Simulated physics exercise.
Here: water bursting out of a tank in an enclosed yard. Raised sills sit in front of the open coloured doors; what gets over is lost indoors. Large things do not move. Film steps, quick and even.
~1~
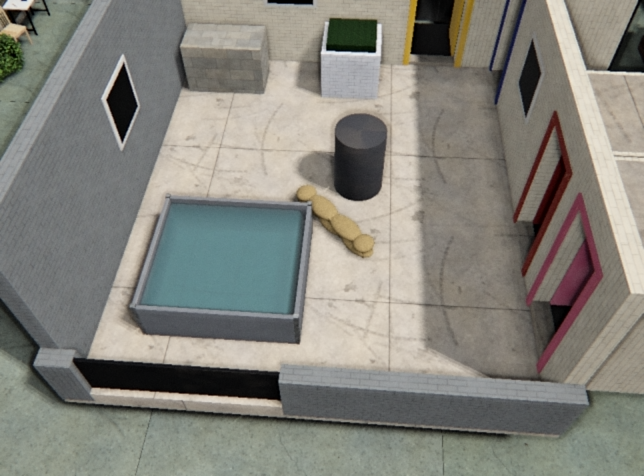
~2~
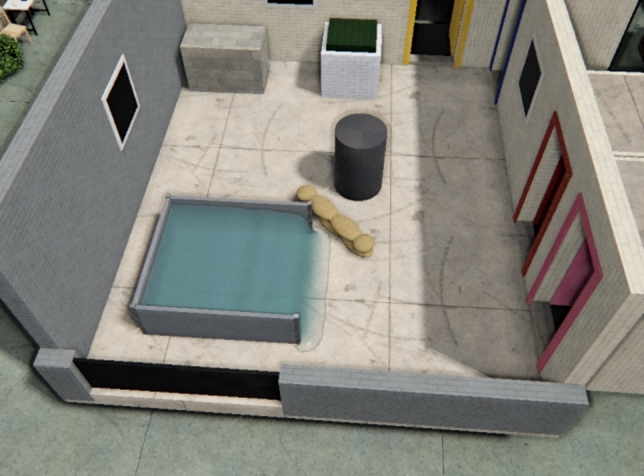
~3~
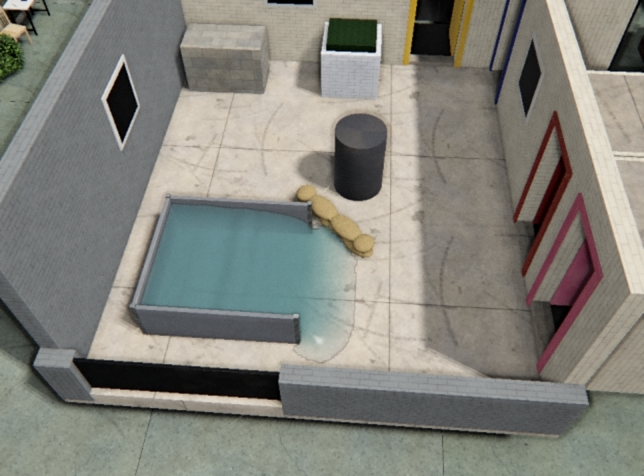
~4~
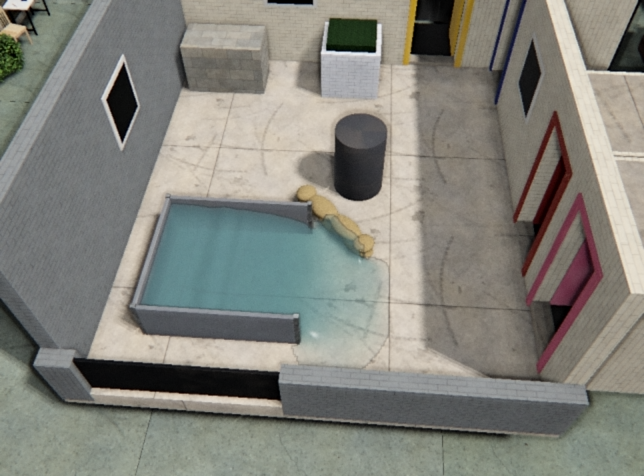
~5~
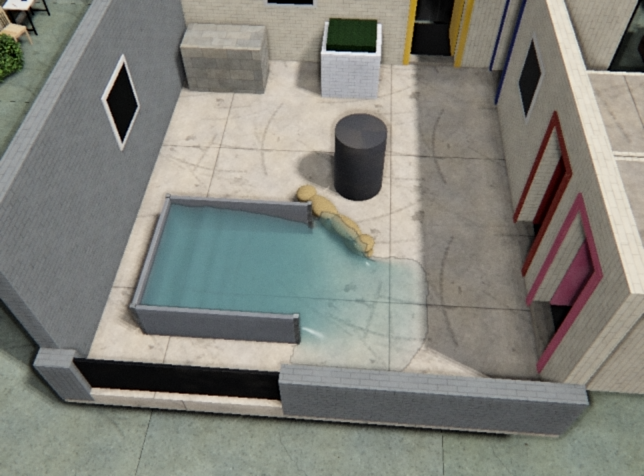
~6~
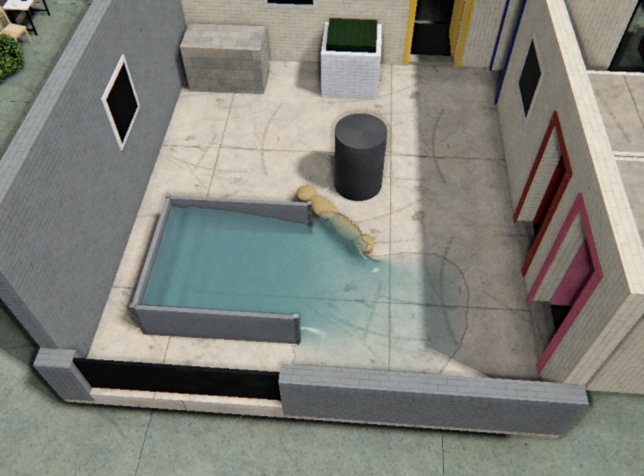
At the start, a grey-walled tank of still blue-green water sits in an enclosed yard near a dark cylinder and a lumpy tan barrier. The tank's right side opens and water pours out, then spreads rightward across the pale floor, passing the barrier's lower end and reaching the shaded paving.
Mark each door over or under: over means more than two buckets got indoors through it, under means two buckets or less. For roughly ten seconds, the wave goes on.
Yellow door - over, red door - over, pink door - over, blue door - over.
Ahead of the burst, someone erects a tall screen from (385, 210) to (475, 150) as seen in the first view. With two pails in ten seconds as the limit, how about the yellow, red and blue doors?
The yellow door stays shy of it, the red door tops the mark and the blue door stays shy of it.
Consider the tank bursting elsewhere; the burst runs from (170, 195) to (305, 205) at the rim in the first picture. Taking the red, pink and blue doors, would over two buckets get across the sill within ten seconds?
Red falls short, pink falls short, blue exceeds the limit.
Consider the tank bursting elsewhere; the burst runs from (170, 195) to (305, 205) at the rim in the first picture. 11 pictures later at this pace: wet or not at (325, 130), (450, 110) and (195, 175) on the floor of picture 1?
Submerged, unwetted, submerged.
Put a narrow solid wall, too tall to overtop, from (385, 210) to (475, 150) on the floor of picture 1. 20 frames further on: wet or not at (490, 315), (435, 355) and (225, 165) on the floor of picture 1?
Taking the three spots in turn, they are inundated, inundated and inundated.
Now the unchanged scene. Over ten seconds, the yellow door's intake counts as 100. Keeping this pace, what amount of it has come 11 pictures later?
About 0 %.
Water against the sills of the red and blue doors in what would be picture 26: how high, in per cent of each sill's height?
Approx. 200 % then 0 %.
A moment on, water covers 30 % of the floor; the yellow door not reached, the red door under two buckets in, the pink door under two buckets in, the blue door not reached.
Next, water covers 35 % of the floor; the yellow door not reached, the red door under two buckets in, the pink door over two buckets in, the blue door not reached.
Then, water covers 45 % of the floor; the yellow door not reached, the red door over two buckets in, the pink door far over two buckets in, the blue door not reached.
Later, water covers 75 % of the floor; the yellow door under two buckets in, the red door over two buckets in, the pink door far over two buckets in, the blue door under two buckets in.
In the end, water covers 90 % of the floor; the yellow door over two buckets in, the red door over two buckets in, the pink door far over two buckets in, the blue door over two buckets in.
